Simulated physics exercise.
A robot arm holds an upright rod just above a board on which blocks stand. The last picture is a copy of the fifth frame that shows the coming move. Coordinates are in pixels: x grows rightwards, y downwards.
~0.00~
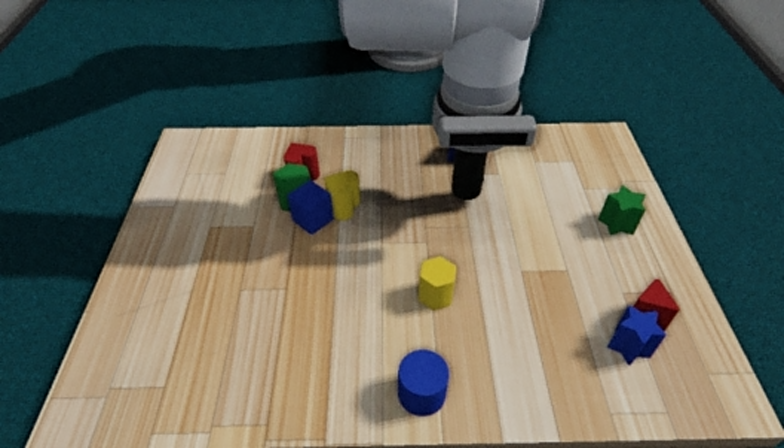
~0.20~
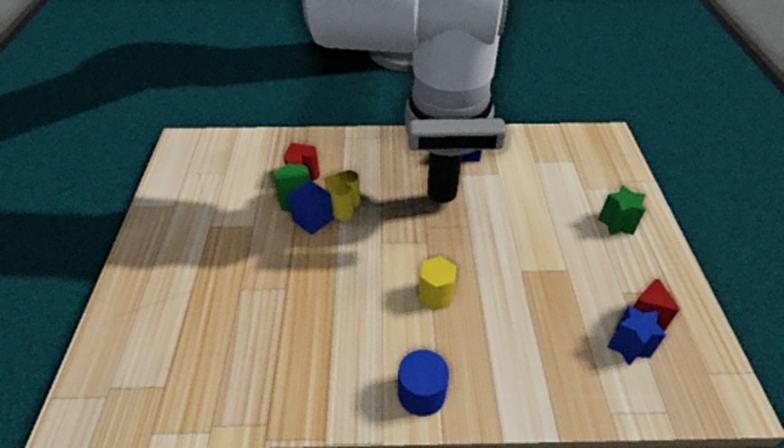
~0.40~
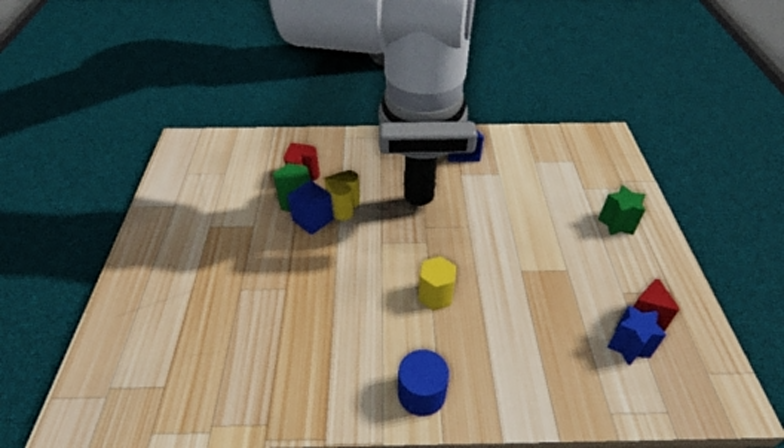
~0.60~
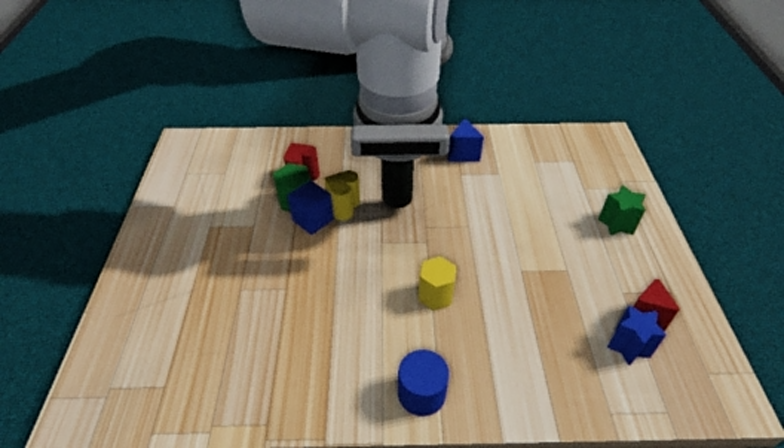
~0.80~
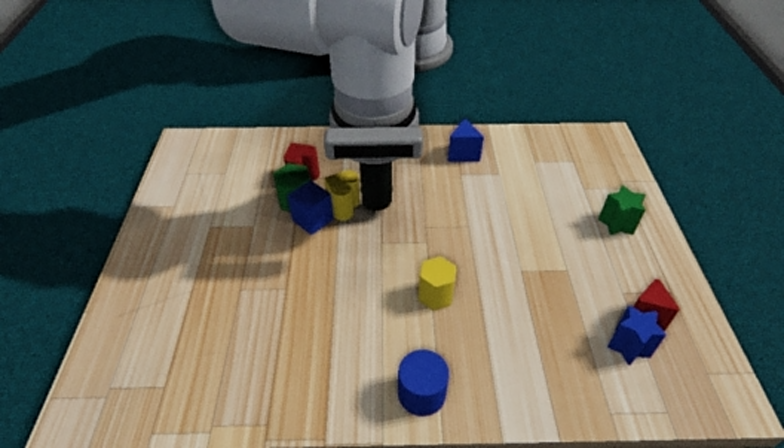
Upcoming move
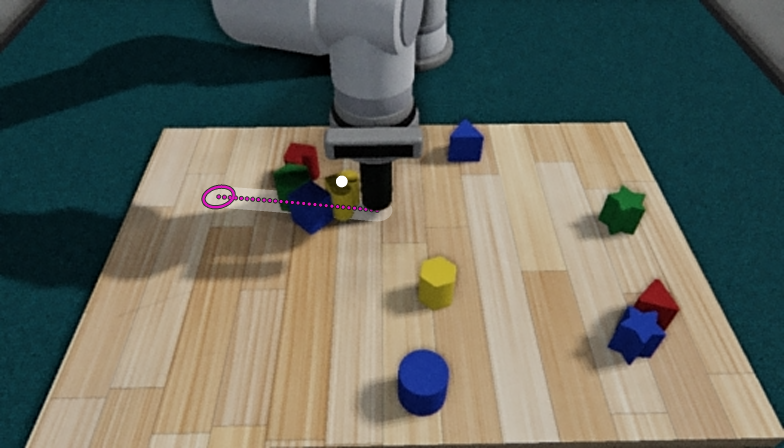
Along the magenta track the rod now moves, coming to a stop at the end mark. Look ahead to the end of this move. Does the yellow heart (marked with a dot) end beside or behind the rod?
Short answer: No.
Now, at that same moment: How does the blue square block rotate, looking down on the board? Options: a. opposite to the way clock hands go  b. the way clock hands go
The answer is a.
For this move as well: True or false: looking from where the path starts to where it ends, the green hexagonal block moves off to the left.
This is false.
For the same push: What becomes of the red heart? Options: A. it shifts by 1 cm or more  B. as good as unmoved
The correct letter is B.
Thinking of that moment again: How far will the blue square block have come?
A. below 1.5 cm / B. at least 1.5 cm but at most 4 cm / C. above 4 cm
I choose B.
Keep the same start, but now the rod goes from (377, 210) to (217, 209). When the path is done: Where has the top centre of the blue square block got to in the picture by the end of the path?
I'd place it at (276, 207), taking the centre of its top.
The line goes from (377, 210) directly to (219, 197); the dot is on the yellow heart.
The first path, step by step. One third of the way, rod at (322, 196); green hexagonal block at (258, 170); blue square block at (285, 202), turned 25° anticlockwise; yellow heart at (293, 177).
Two thirds of the way, rod at (268, 191); green hexagonal block at (217, 160), turned 65° clockwise; blue square block at (284, 202), turned 30° anticlockwise; yellow heart at (237, 174), turned 15° anticlockwise.
At the end, rod at (216, 188); green hexagonal block at (189, 148), turned 95° clockwise; red heart unmoved; blue square block at (284, 202), turned 30° anticlockwise; yellow heart at (184, 170), turned 15° anticlockwise.
